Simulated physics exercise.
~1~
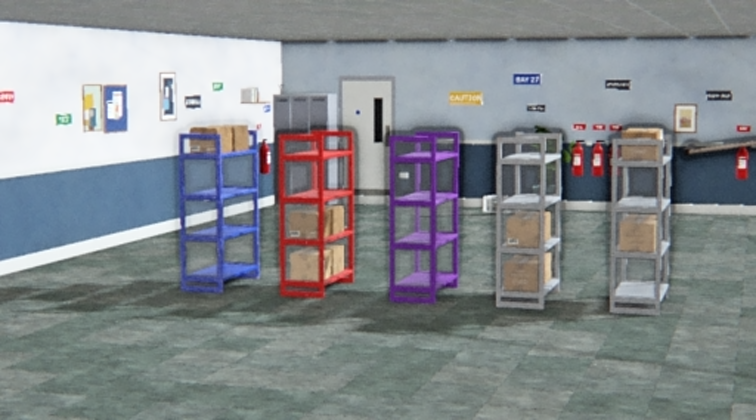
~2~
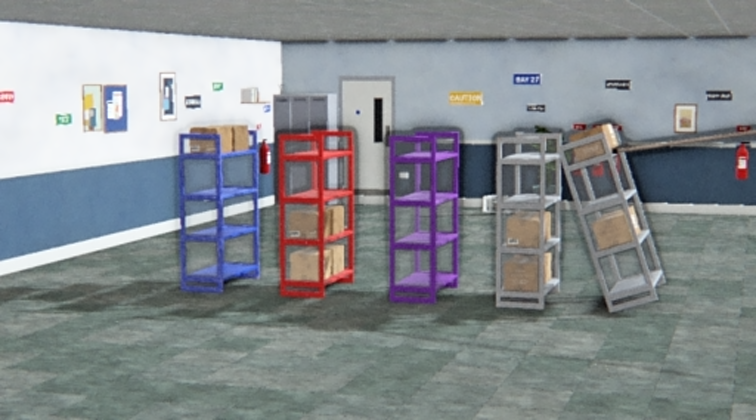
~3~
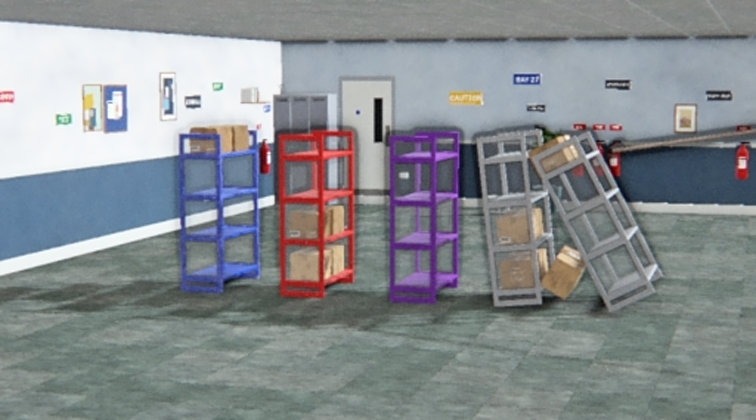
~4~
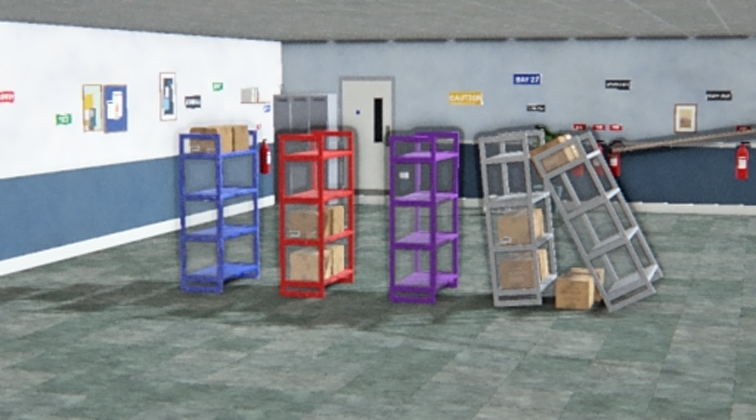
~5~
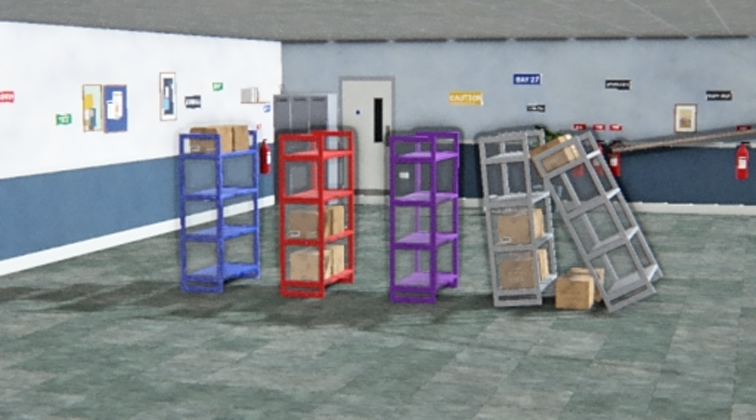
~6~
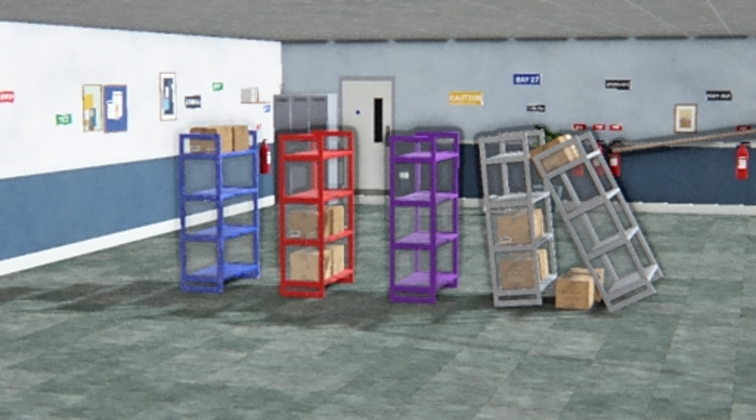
Five shelving units standing in a row, the rightmost tipping left against its grey neighbour, spilling a carton and staying propped there.
